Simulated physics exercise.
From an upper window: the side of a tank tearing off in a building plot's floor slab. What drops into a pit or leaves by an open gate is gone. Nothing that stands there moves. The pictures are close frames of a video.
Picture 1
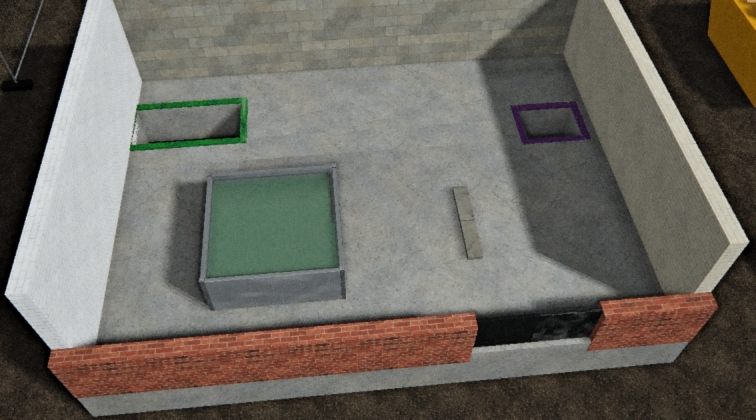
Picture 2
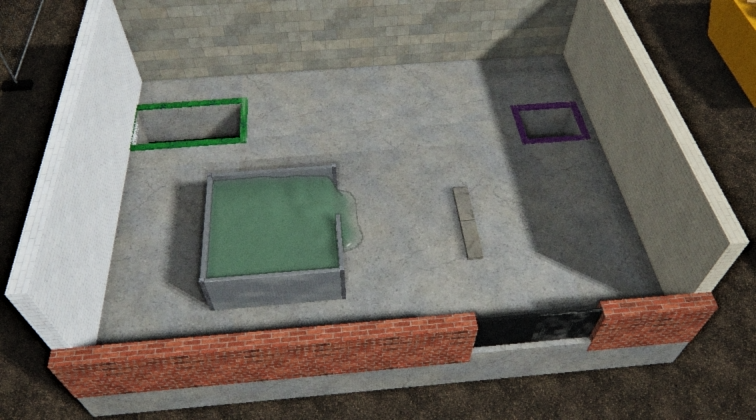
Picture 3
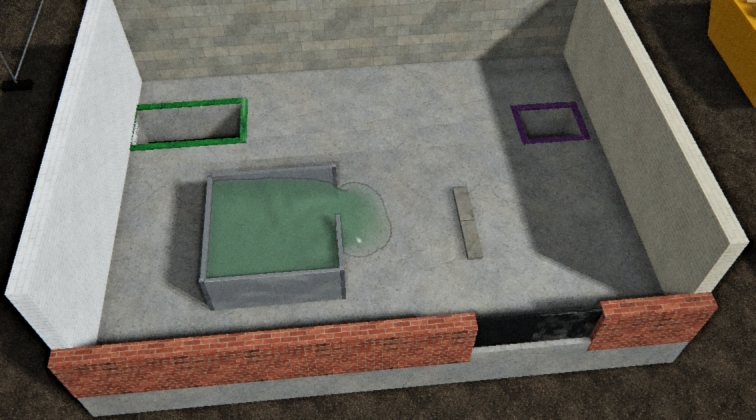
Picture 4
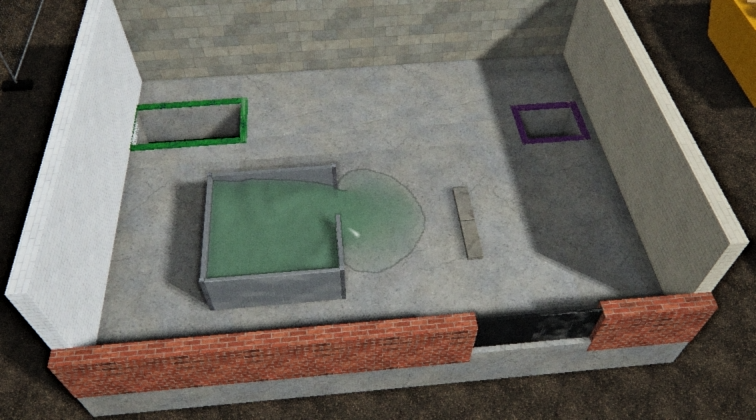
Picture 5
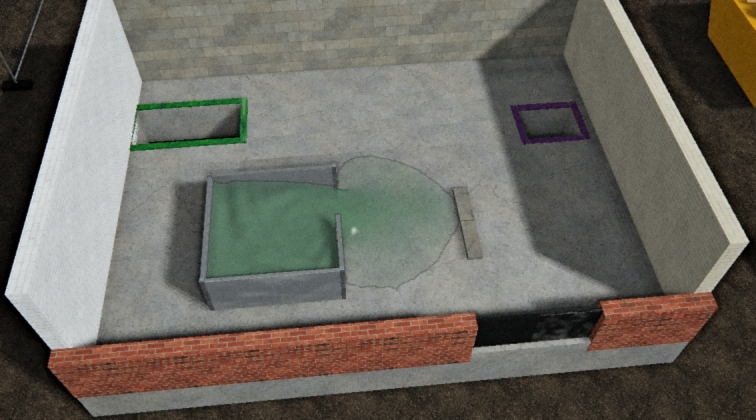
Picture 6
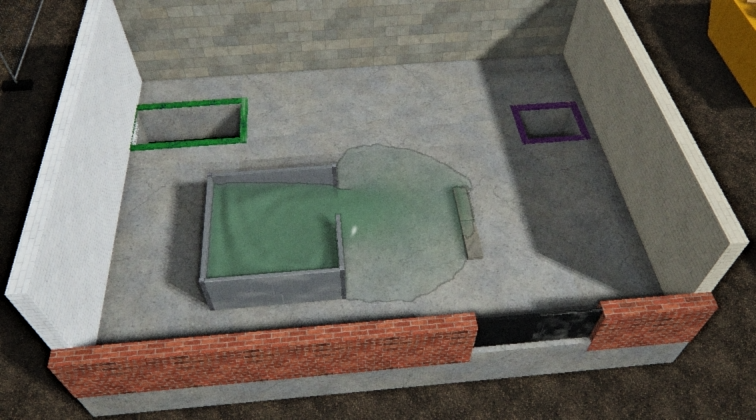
The video shows an open tank of green water on a walled concrete floor; a gap opens in its right side, and water pours out, spreading rightward in a widening pool that reaches a low block.
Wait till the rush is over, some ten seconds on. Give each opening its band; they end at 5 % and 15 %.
In the end: The gate takes less than 5 %; the purple pit takes more than 15 %; the green pit takes less than 5 %.
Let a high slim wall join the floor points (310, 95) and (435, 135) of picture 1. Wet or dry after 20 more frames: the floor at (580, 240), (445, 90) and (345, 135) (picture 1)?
One after the other: Wet, clear, under water.
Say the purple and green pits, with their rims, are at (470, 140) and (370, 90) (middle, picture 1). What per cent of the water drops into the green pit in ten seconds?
Per cent: Green 4.
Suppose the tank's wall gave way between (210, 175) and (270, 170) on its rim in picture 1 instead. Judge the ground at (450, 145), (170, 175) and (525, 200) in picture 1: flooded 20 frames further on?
In turn: Dry, wet, no water.
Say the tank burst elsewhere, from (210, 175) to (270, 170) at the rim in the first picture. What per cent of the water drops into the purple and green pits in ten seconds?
Roughly, in per cent: Purple 8, green 45.
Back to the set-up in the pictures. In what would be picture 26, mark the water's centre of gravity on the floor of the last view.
Roughly at (409, 220).
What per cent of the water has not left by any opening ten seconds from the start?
Some 70 per cent.
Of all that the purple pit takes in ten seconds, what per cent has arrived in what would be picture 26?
Close to 30 %.
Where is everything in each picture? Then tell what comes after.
In the first frame, still water in the open tank at (273, 223).
In the second frame, the front is at (346, 195), out from the gap at (335, 213).
In the third frame, the front is at (385, 237), out from the gap at (335, 213).
In the fourth frame, water pours out at (336, 214) and has run to (420, 218).
In the fifth frame, water pours out at (336, 213) and has run to (456, 212).
In the sixth frame, water pours out at (335, 213) and has run to (464, 180).
A moment on, water covers 30 % of the floor; the gate 0 %, the purple pit 0 %, the green pit 0 %.
Next, water covers 50 % of the floor; the gate 0 %, the purple pit 3 %, the green pit 0 %.
Then, water covers 50 % of the floor; the gate 0 %, the purple pit 9 %, the green pit 0 %.
Later, water covers 60 % of the floor; the gate 0 %, the purple pit 20 %, the green pit 0 %.
In the end, water covers 75 % of the floor; the gate 0 %, the purple pit 30 %, the green pit 0 %.
